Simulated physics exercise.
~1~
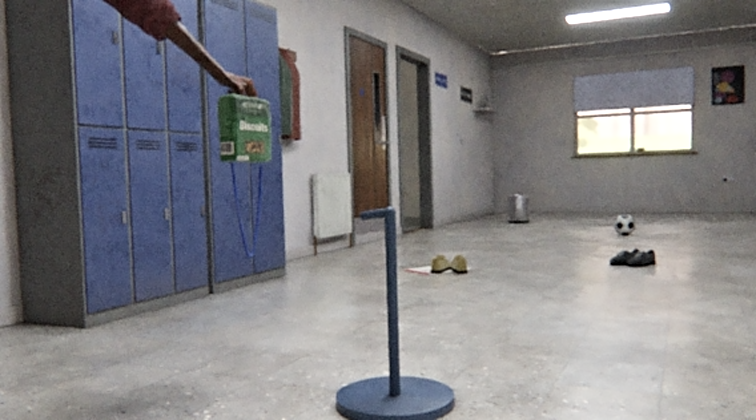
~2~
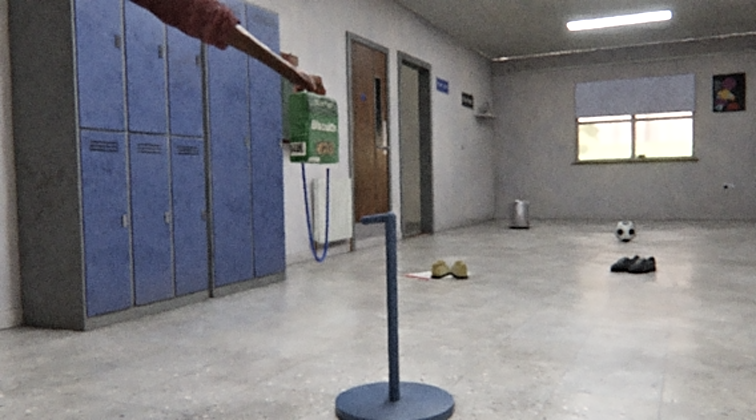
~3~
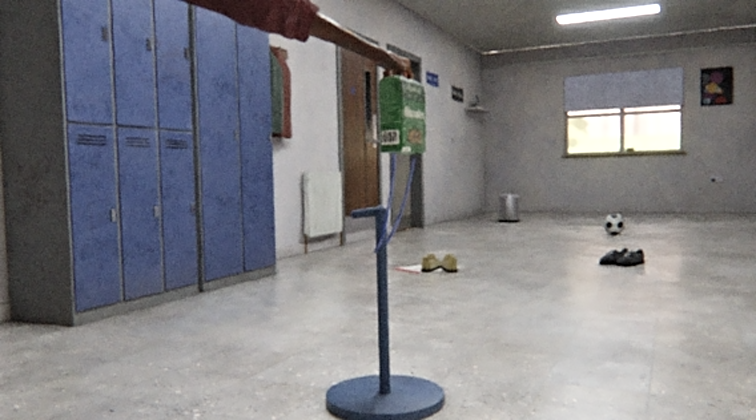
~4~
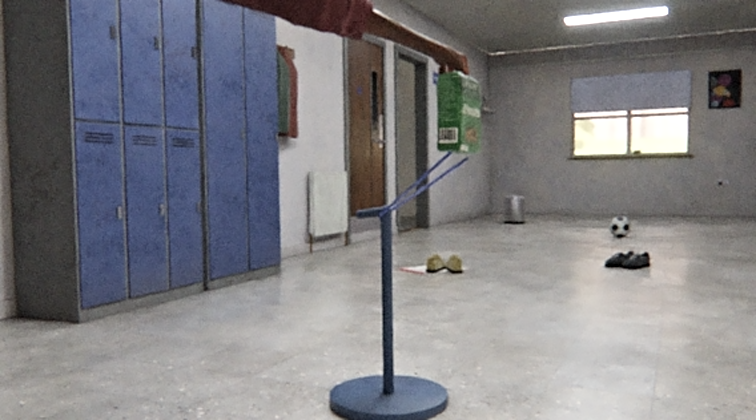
An arm carries a green bag rightward over a post until its loop snags the hook.
